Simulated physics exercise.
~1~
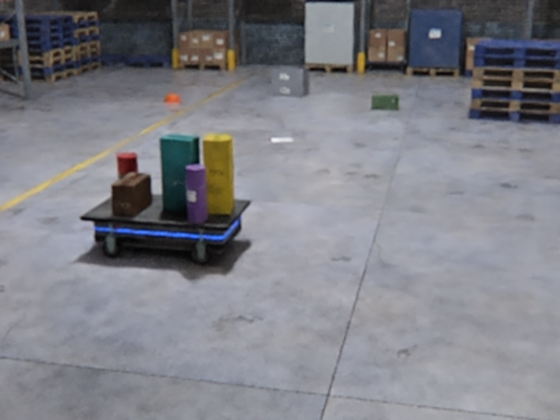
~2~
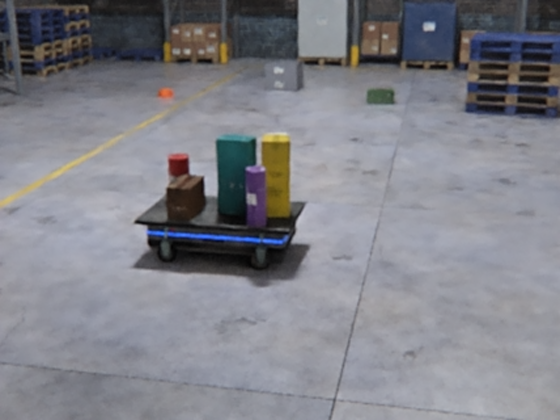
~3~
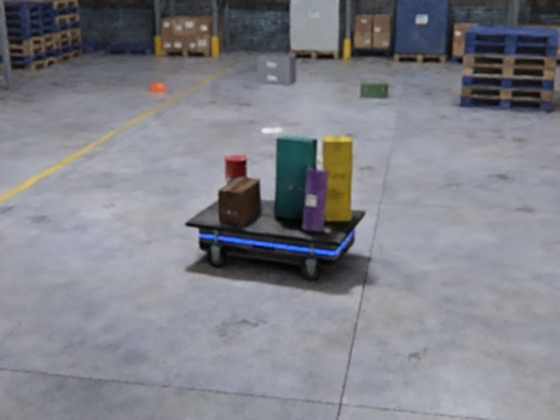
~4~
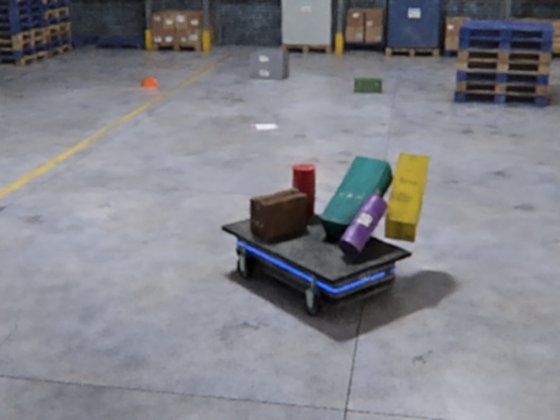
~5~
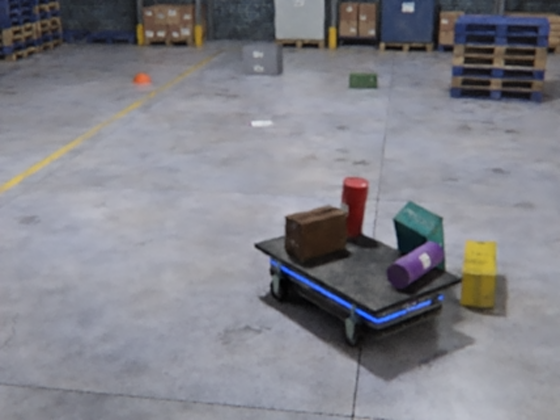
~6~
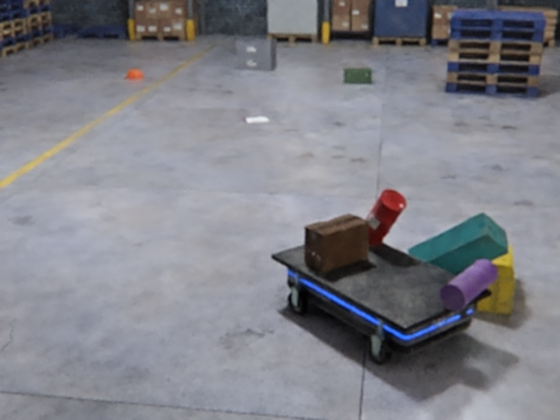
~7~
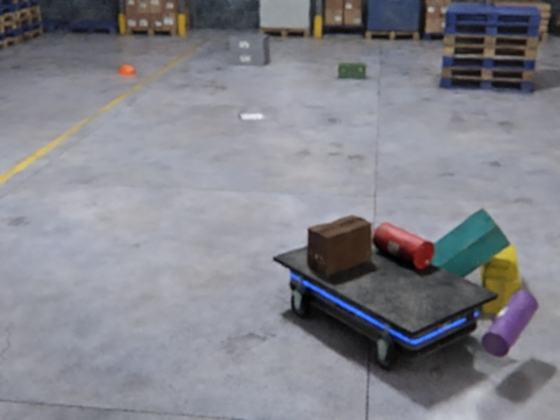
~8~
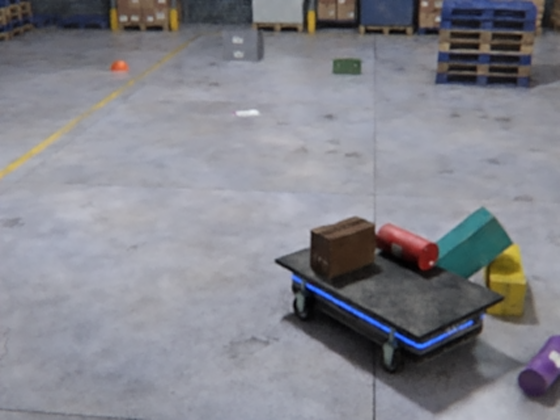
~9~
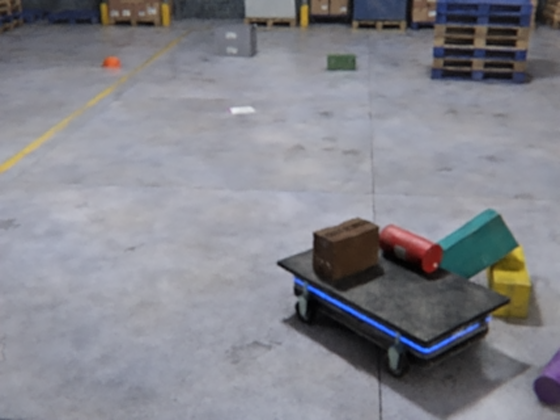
A flat black cart rolled right across a warehouse floor, then swung toward the viewer, spilling the yellow and turquoise boxes, then the purple canister, off its right side; it stopped with the red canister toppled and the brown box still upright aboard.
